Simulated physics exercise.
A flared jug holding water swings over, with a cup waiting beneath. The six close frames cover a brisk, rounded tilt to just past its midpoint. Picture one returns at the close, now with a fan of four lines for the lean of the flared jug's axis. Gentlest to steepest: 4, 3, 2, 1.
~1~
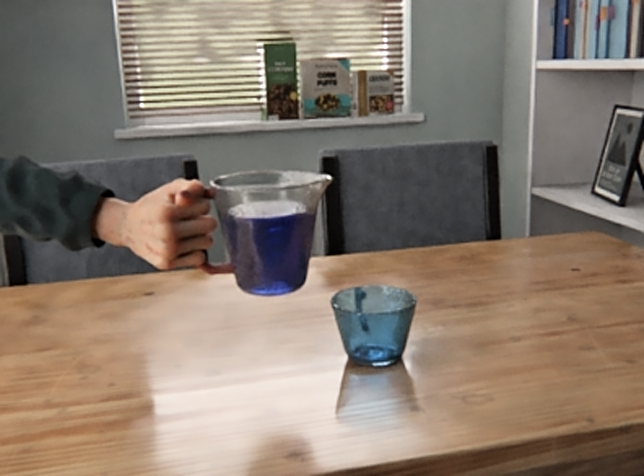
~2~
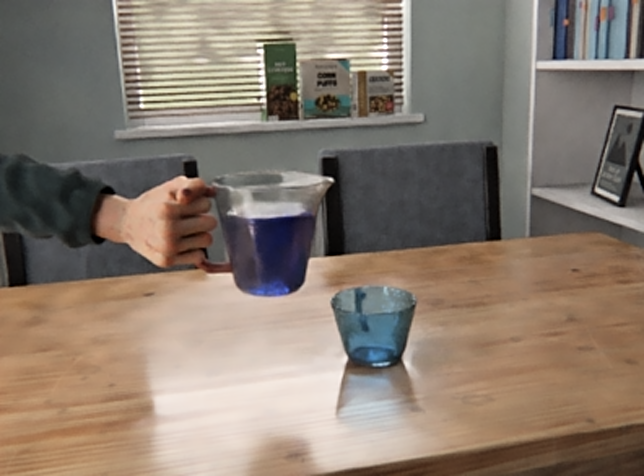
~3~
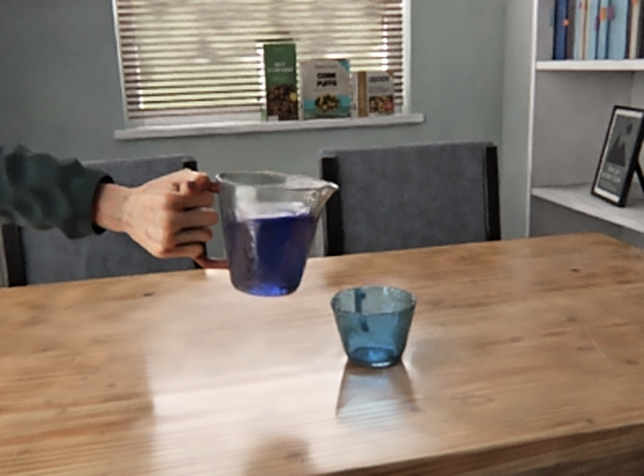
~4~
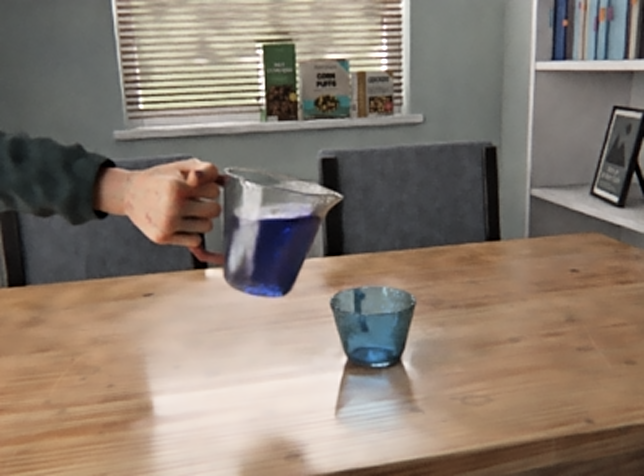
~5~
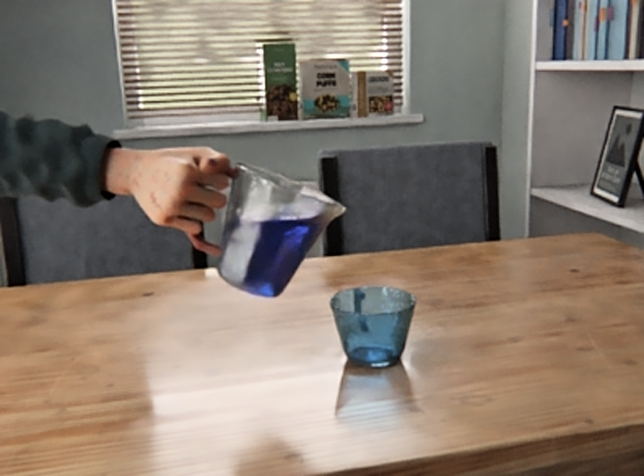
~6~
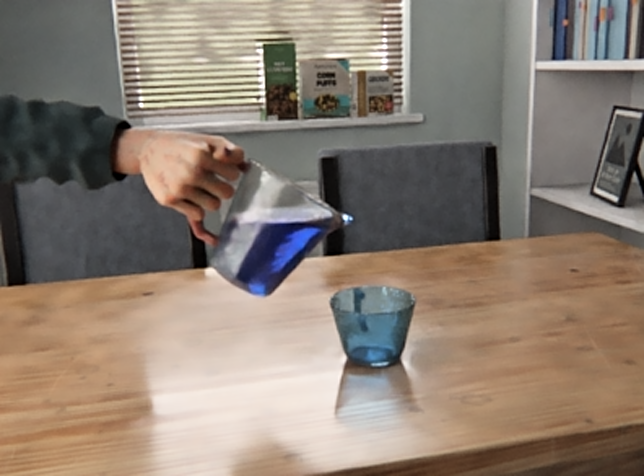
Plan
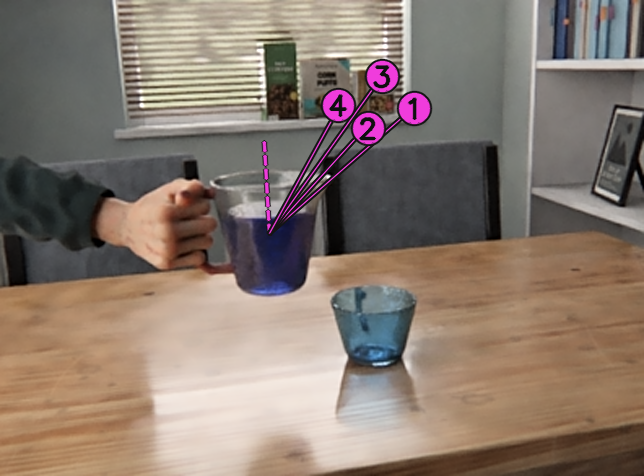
In the video, a hand holds a clear flared jug of blue liquid above a wooden table, up and to the left of a blue glass cup, and steadily tilts it rightward until the liquid reaches the lip.
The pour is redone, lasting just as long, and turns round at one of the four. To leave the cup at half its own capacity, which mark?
Use tilt 1.
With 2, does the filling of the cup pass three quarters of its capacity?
No, less.
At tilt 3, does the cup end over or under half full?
Under.
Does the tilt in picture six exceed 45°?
No.
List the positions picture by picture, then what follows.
In the first frame, upright, lip at (331, 178); rim of the cup round (374, 299); nothing has left yet.
In the second frame, upright, lip at (333, 180); nothing has left yet.
In the third frame, tipped about 7°, lip at (337, 186); nothing has left yet.
In the fourth frame, tipped about 15°, lip at (341, 196); nothing has left yet.
In the fifth frame, tipped about 25°, lip at (346, 209); nothing has left yet.
In the sixth frame, tipped about 35°, lip at (348, 222); nothing has left yet.
On the marked copy, 1 at (400, 118); 2 at (354, 139); 3 at (372, 89); 4 at (331, 121).
For tilt 1, the cup ends with about 51 % of what it can hold.
For tilt 2, the cup ends with about 33 % of what it can hold.
For tilt 3, the cup ends with about 17 % of what it can hold.
For tilt 4, the cup ends with about 6 % of what it can hold.
